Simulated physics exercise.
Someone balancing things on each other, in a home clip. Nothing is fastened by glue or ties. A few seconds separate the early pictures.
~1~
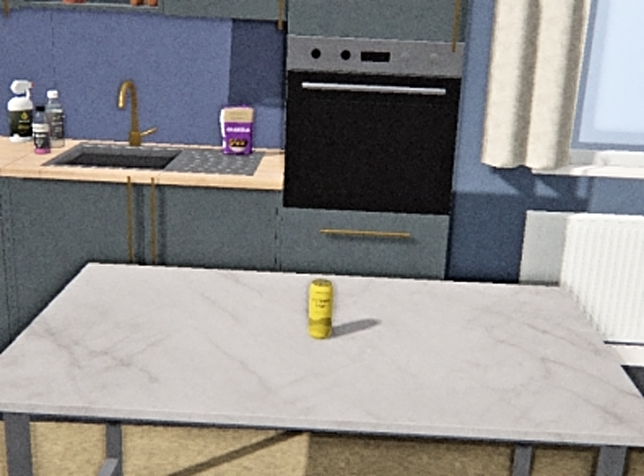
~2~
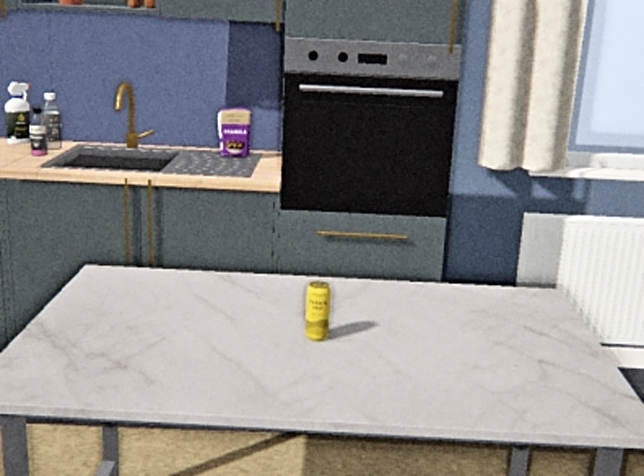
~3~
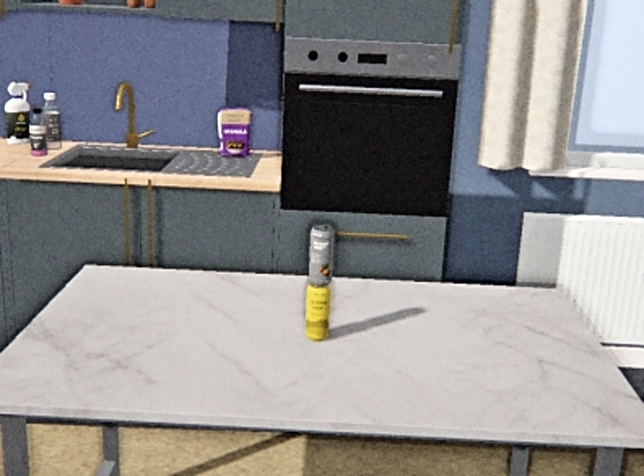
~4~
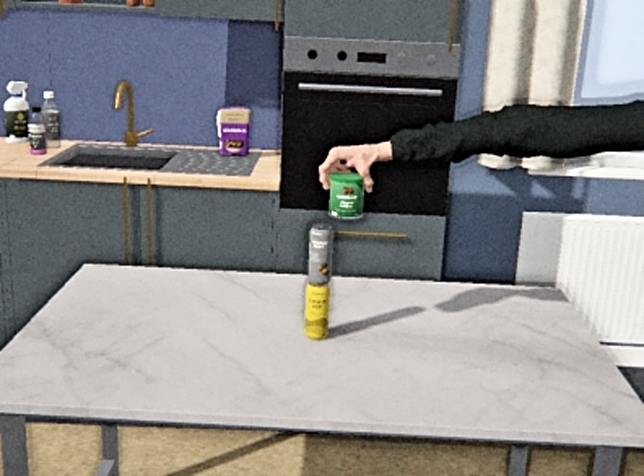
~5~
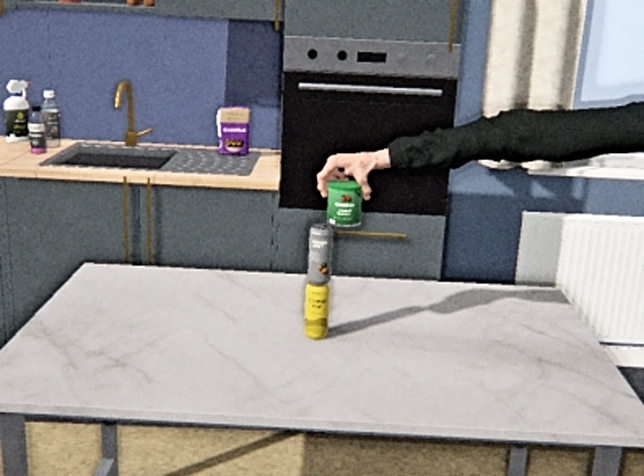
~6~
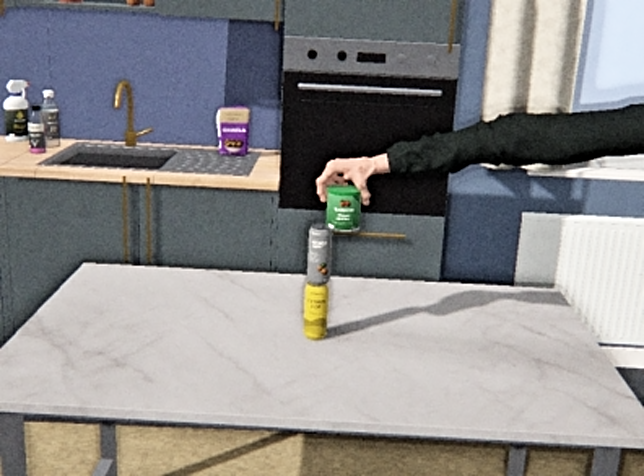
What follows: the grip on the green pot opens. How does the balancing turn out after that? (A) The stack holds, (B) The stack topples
The answer is B.
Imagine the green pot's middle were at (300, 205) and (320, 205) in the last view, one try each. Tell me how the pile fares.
It caves in in the first case and survives in the second case.
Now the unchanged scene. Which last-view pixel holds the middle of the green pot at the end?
Somewhere around (389, 323) in the last picture.
Then, 0.40 s after the last picture, green pot now fallen.
Then, 0.70 s after the last picture, things are still on the move.
At rest, fallen, green pot; the other 2 in place. Seen from the same camera at the end, green pot near (389, 323). The pile loses its balance.
